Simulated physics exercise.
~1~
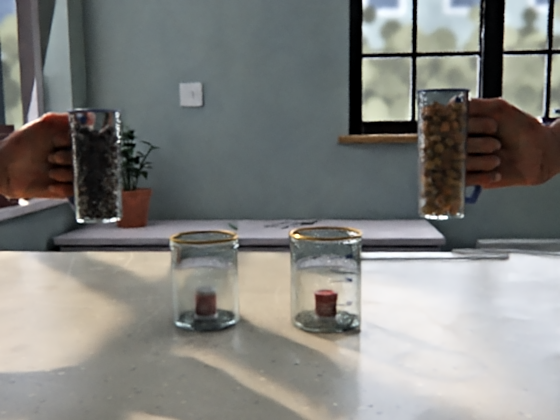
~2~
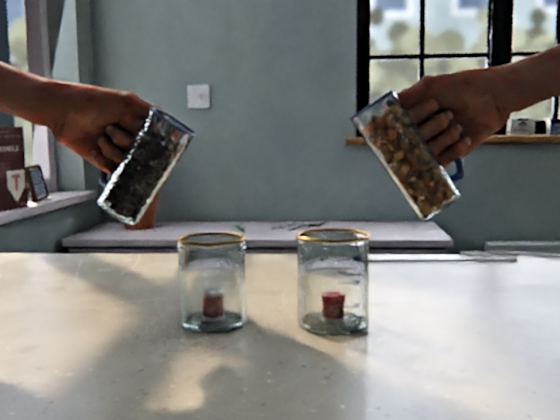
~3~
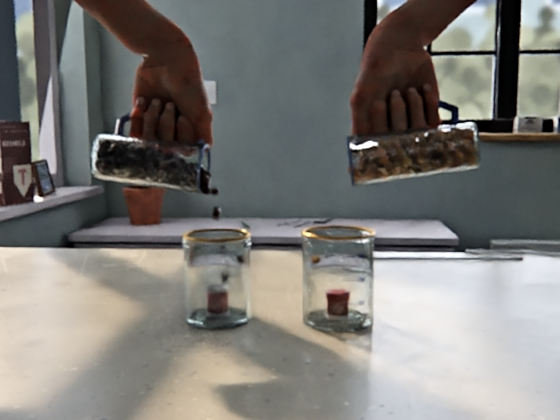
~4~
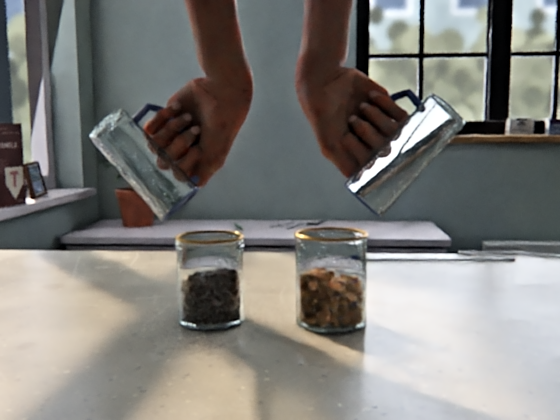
Two hands tipping glass mugs of dark and tan pieces into two clear glasses, covering the small red object in each.
